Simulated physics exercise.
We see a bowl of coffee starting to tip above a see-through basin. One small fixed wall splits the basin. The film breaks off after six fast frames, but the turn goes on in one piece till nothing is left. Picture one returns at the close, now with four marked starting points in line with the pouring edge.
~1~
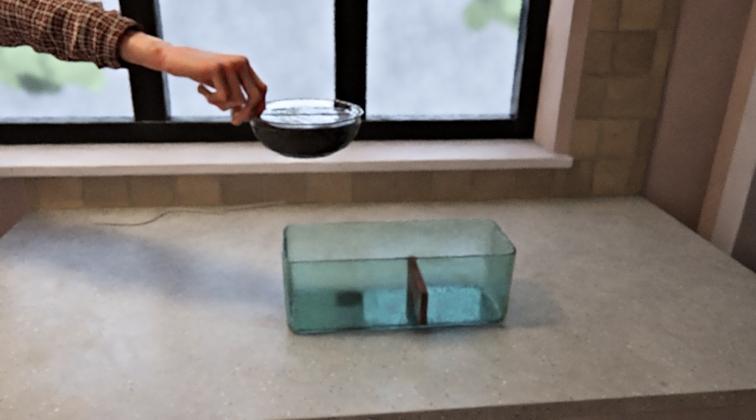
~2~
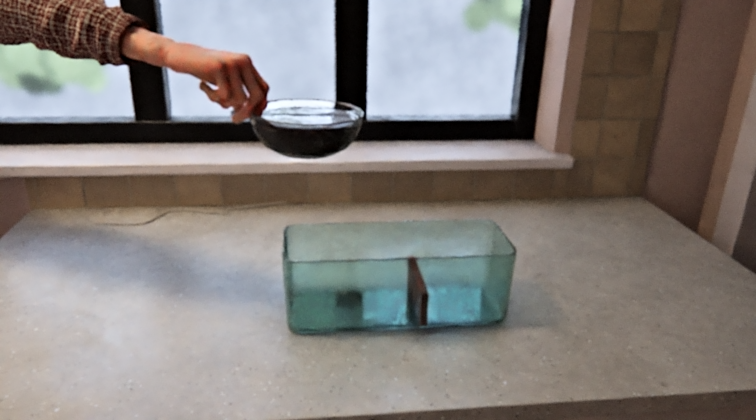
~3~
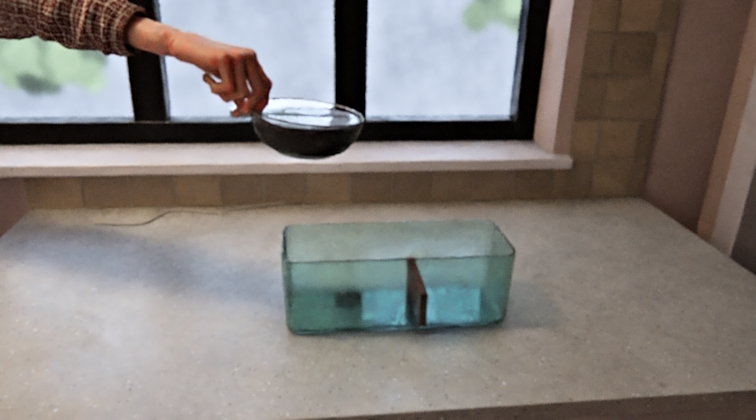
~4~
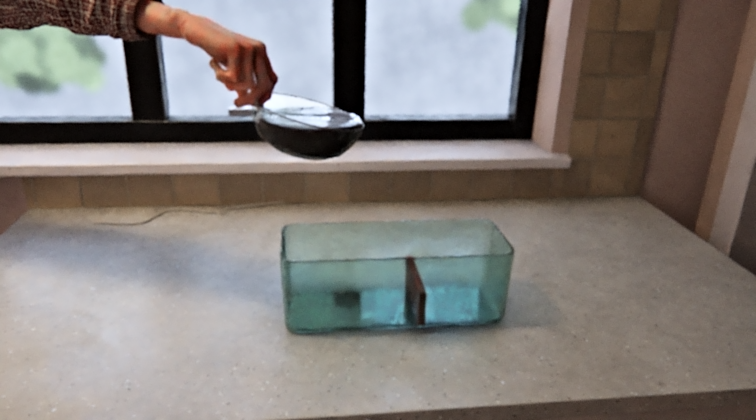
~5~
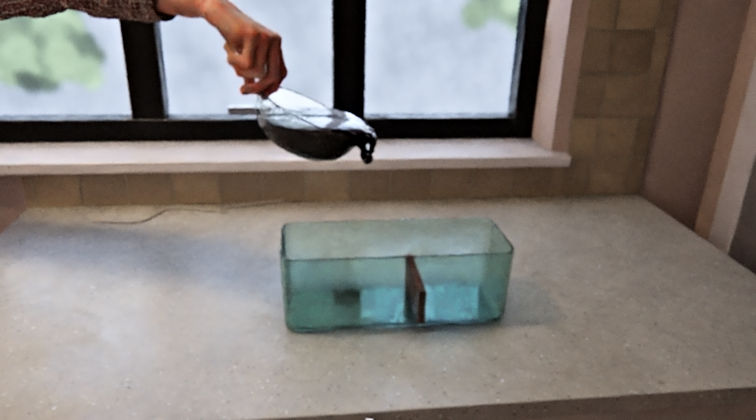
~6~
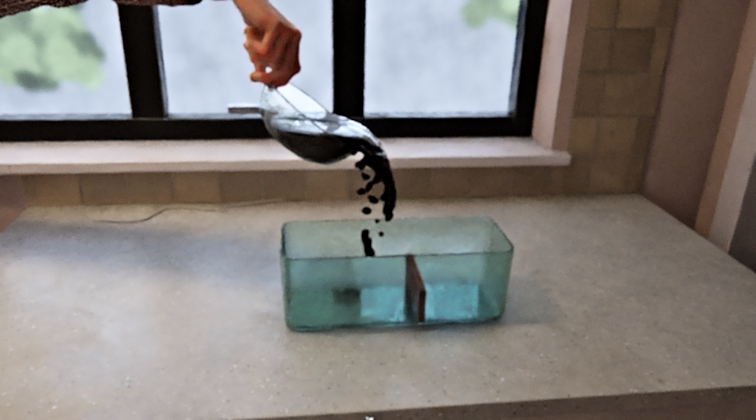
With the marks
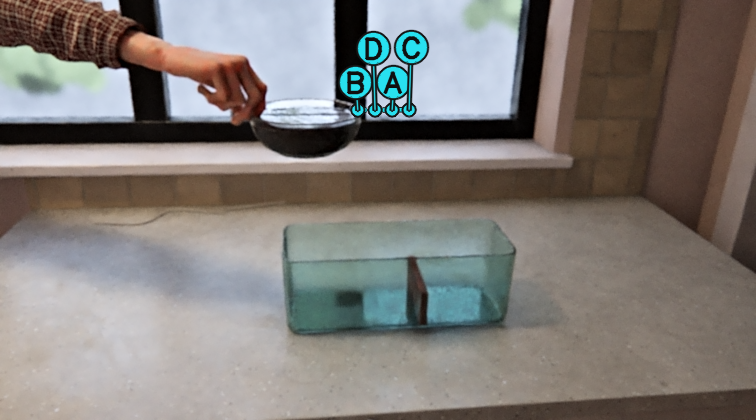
On a pale countertop by a window, a hand held a clear bowl of coffee above a see-through basin with a brown divider, then gradually tilted it rightward until dark liquid poured over the lip.
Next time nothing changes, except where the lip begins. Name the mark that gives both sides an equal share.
Choose D.
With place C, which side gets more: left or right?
The right side.
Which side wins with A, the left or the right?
The right one.
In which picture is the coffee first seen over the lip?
In picture 4.
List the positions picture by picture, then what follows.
Upright, lip at (360, 110); basin from (287, 329) to (505, 319); top of the wall at (417, 273); nothing has left yet, in the first frame.
Upright, lip at (361, 112); nothing has left yet, in the second frame.
Tipped about 7°, lip at (362, 117); nothing has left yet, in the third frame.
Tipped about 15°, lip at (361, 124); coffee is over the lip, down to (361, 124), in the fourth frame.
Tipped about 25°, lip at (361, 132); coffee is over the lip, down to (366, 159), in the fifth frame.
Tipped about 38°, lip at (358, 143); coffee is over the lip, down to (366, 236), in the sixth frame.
On the marked copy, A at (392, 109); B at (357, 110); C at (409, 109); D at (375, 110).
With A, about 27 % ends left of the wall and 73 % right of it.
With B, about 84 % ends left of the wall and 15 % right of it.
With C, about 14 % ends left of the wall and 85 % right of it.
With D, about 47 % ends left of the wall and 51 % right of it.
